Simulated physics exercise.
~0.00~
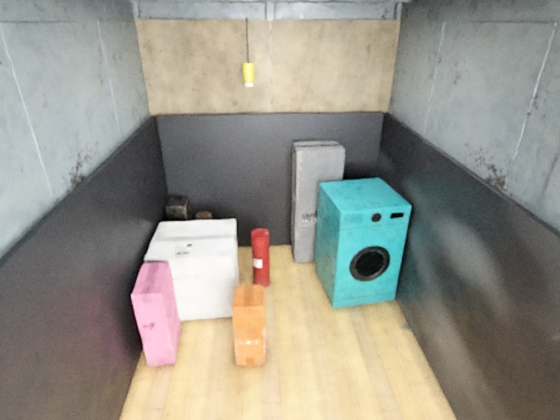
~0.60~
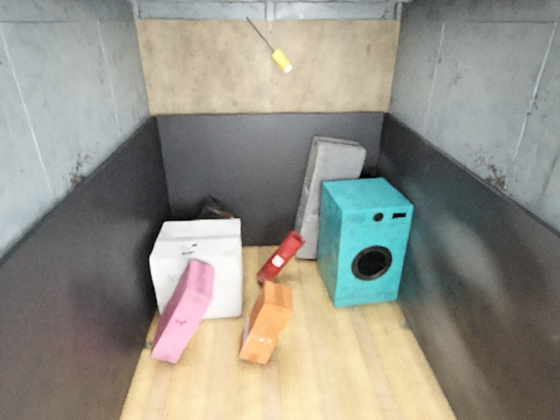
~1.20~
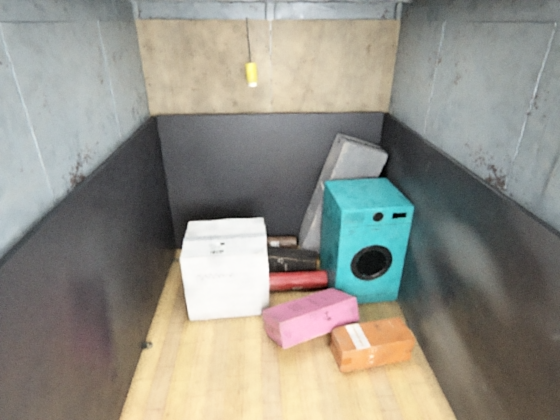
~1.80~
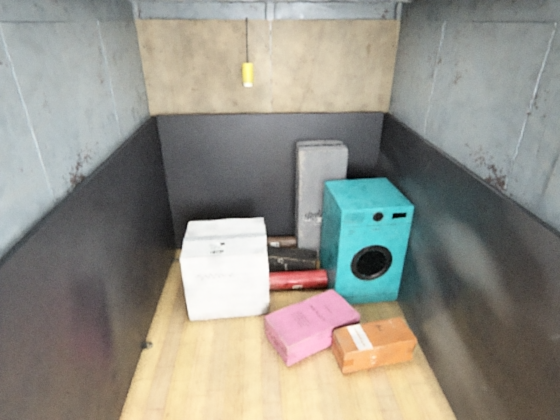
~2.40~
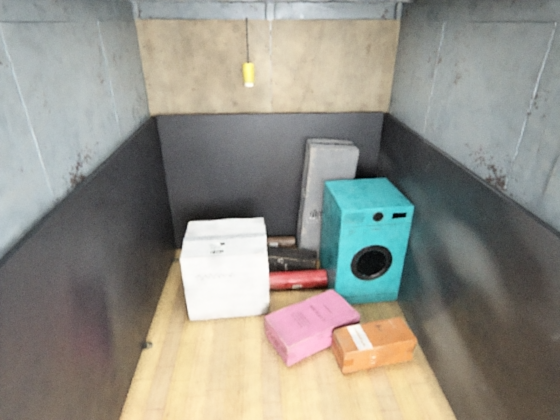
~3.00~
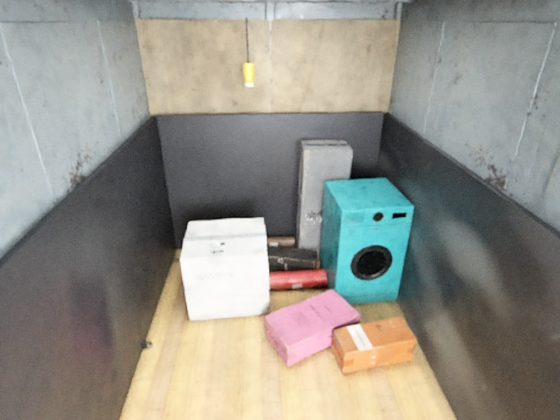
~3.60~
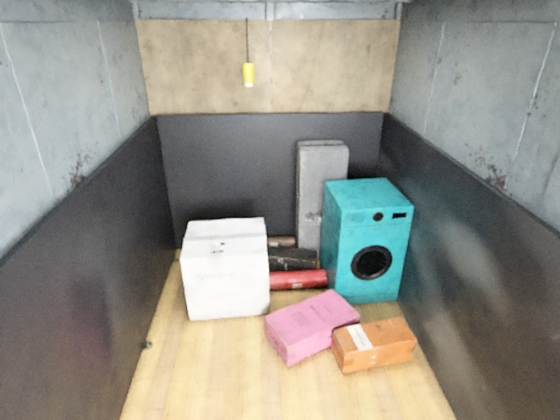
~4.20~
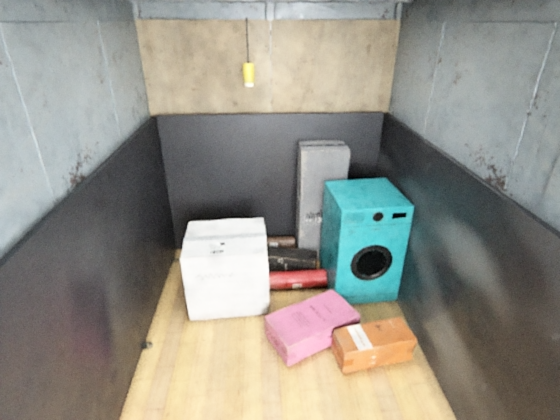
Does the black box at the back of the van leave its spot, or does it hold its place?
The black box leaves its spot. It tips over to the right and ends up lying on its side between the white box and the turquoise washing machine.
